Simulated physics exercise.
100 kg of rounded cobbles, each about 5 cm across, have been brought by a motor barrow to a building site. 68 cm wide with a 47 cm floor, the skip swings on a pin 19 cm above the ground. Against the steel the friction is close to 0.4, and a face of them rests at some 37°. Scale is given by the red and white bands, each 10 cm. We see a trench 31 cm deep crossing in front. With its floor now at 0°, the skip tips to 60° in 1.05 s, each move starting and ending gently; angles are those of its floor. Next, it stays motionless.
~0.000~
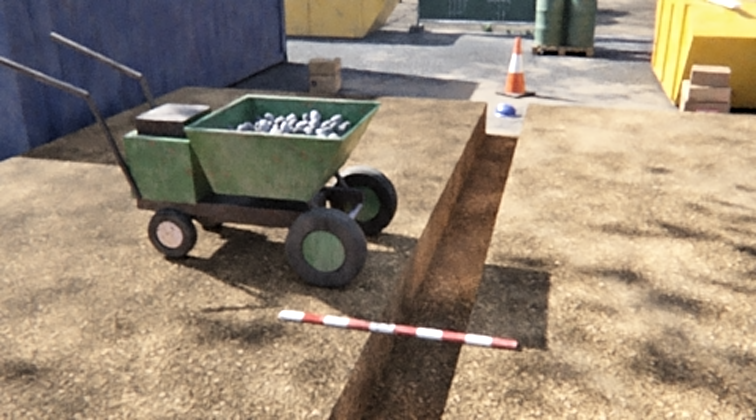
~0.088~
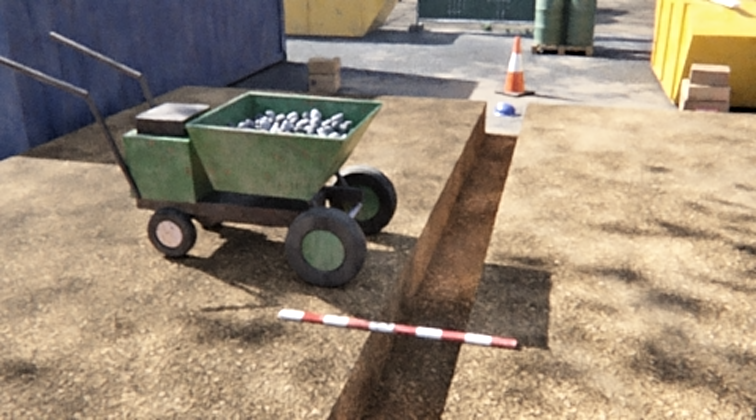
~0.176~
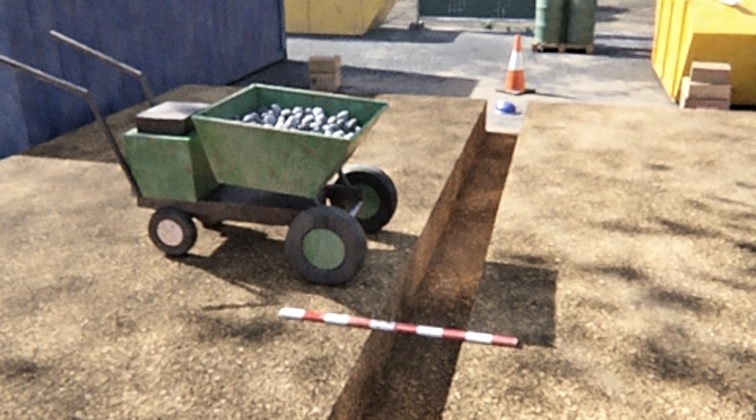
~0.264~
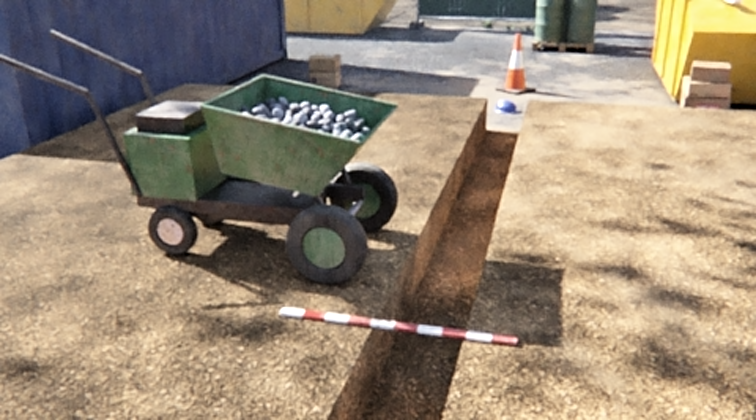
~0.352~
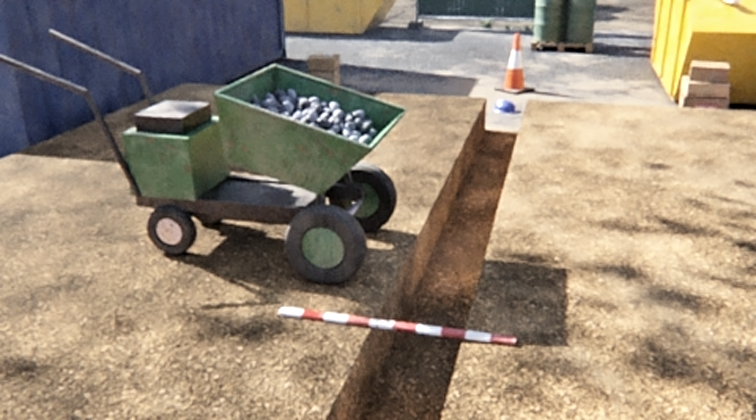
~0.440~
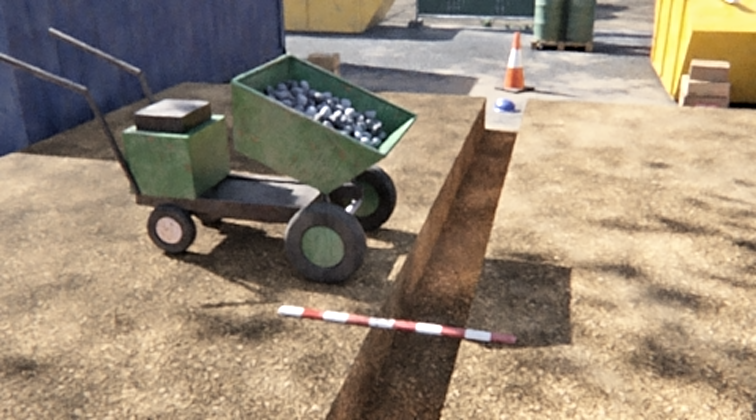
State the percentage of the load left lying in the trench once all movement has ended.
The share left there is about 21 per cent.
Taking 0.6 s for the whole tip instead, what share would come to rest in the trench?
In that case, around 15%.
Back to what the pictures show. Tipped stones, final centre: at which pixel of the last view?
Roughly at pixel (473, 315).
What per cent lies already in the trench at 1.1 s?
Approx. 5 % of the load.
After 0.8 s the floor is at 51°; 100 % in the skip; the foremost stones are at (411, 170).
After 1.1 s the floor is at 60°; 94 % in the skip, 5 % in the trench, 1 % past the trench; the foremost stones are at (482, 244).
After 1.5 s the floor is at 60°; 75 % in the skip, 11 % in the trench, 14 % past the trench; the foremost stones are at (560, 285).
After 3.5 s the floor is at 60°; 63 % in the skip, 21 % in the trench, 16 % past the trench; the foremost stones are at (623, 291).
